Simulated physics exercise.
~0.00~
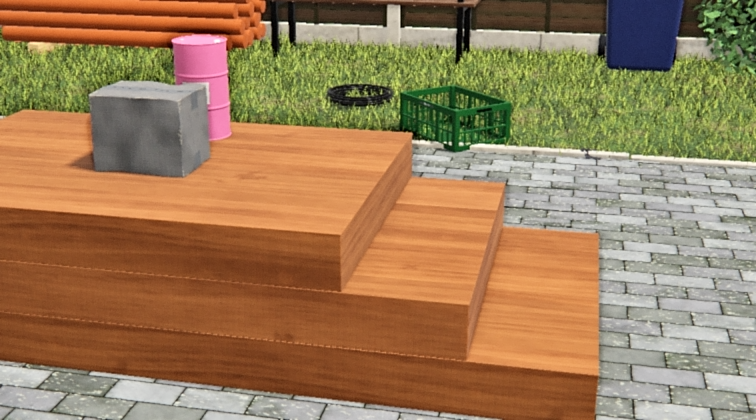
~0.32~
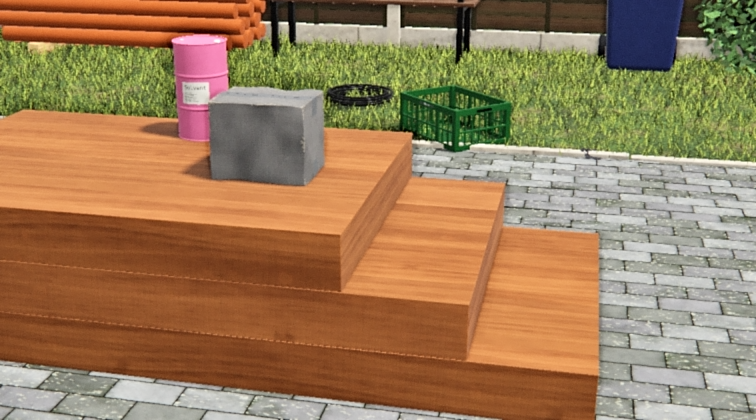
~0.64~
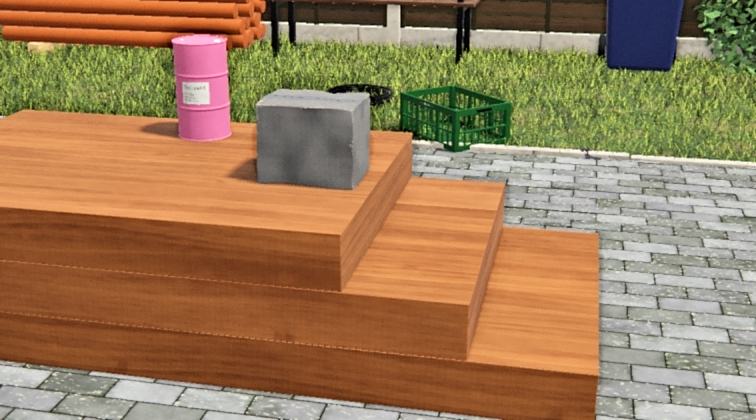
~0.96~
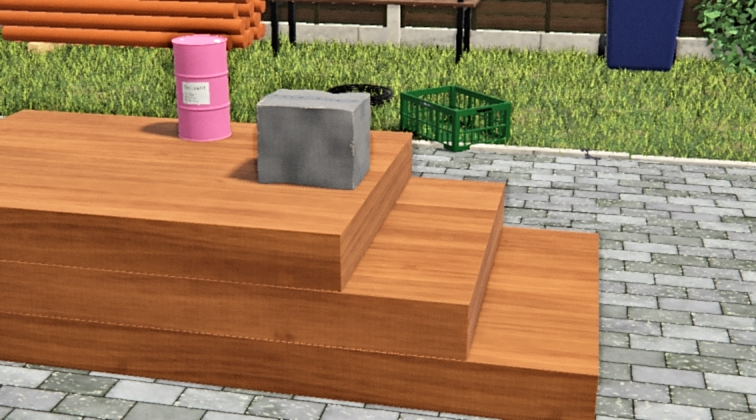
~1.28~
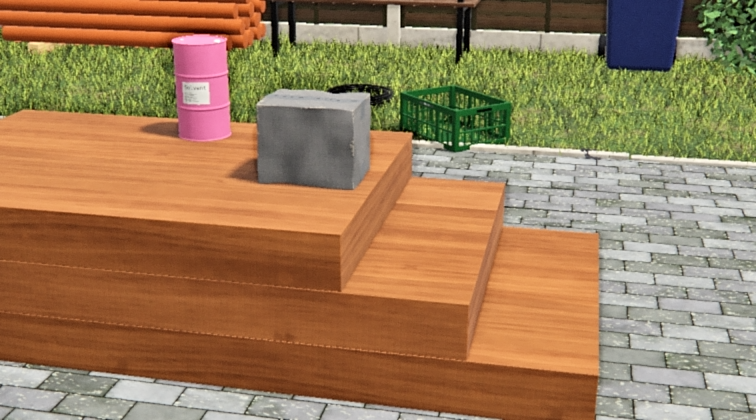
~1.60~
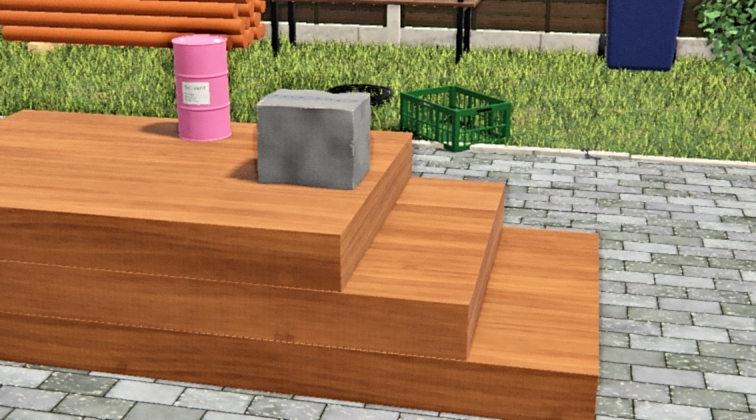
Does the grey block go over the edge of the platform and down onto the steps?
No, the grey block slows to a stop near the right edge and stays on the top level, above the steps.
